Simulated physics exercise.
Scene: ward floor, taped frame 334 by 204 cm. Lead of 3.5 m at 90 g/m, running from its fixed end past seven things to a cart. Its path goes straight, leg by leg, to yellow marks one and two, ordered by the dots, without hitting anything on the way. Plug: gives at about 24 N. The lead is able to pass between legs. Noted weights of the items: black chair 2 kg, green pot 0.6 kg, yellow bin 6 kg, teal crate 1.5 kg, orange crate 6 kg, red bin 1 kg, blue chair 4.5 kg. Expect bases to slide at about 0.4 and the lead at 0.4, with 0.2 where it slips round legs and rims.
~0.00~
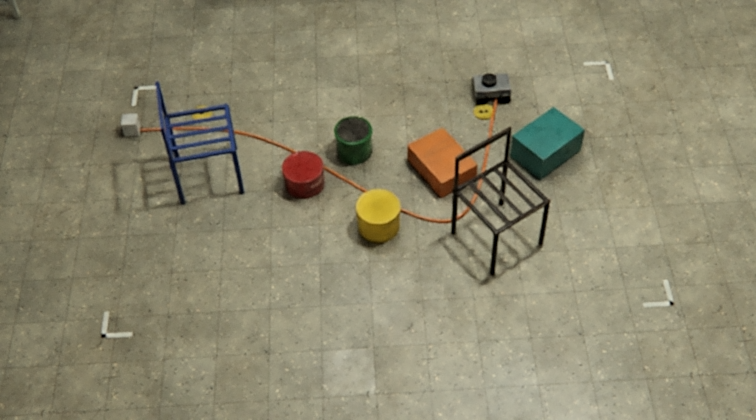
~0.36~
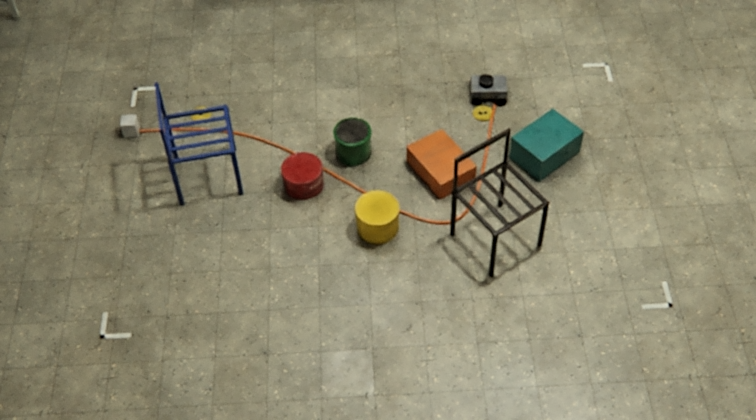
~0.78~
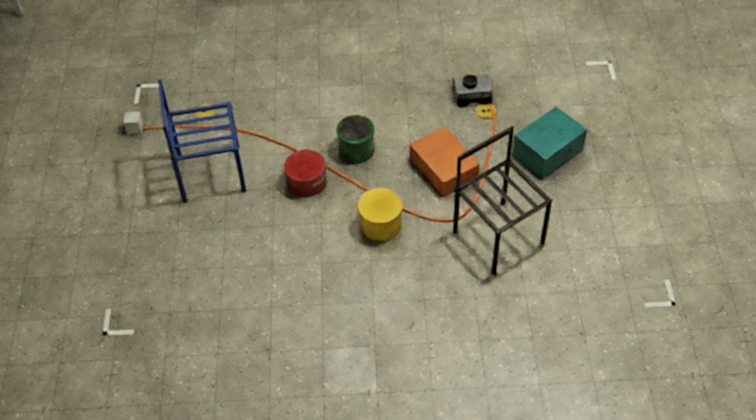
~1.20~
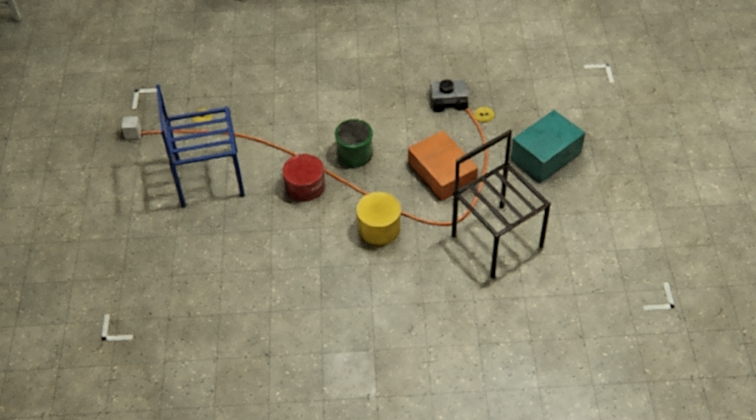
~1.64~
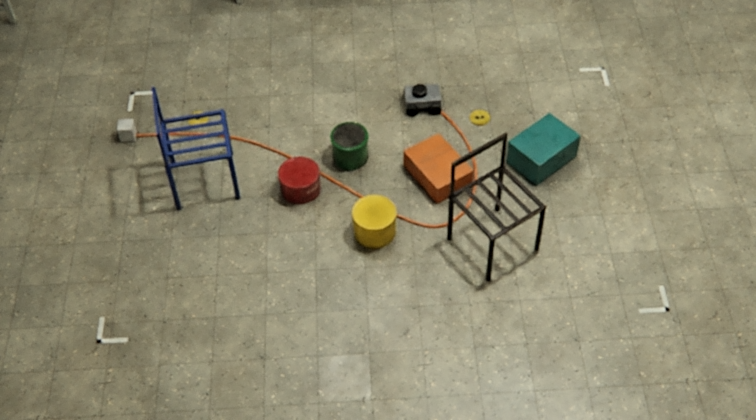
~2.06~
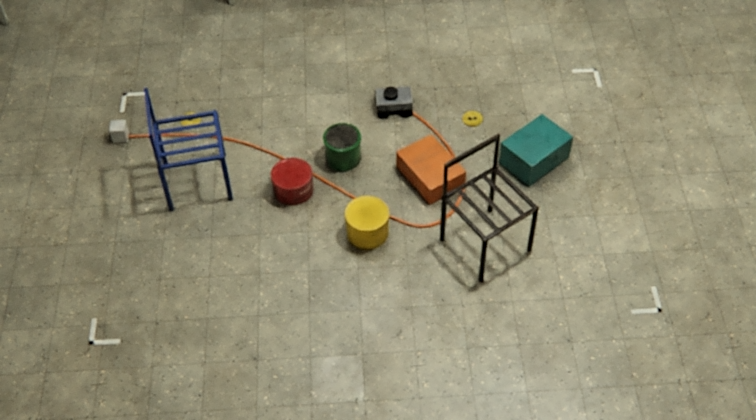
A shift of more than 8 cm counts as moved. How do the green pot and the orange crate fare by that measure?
Green pot - counts as moved. Orange crate - counts as moved.
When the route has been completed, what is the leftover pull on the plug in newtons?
It ends up near 0 N.
At 4.5 s, cart at (280, 115), 7 N at the fixed end; orange crate 16 cm off its start.
At 7.0 s, cart at (232, 118), lead slack at the fixed end; orange crate 43 cm off its start, green pot 14 cm off its start.
At 9.5 s, cart at (358, 118), lead slack at the fixed end; orange crate 43 cm off its start at (366, 150), green pot 15 cm off its start at (320, 134).
At 11.9 s, cart at (472, 117), lead slack at the fixed end; orange crate 43 cm off its start, green pot 15 cm off its start.
At 12.3 s, cart at (472, 117), lead slack at the fixed end; orange crate 43 cm off its start at (365, 150), green pot 15 cm off its start at (319, 134).
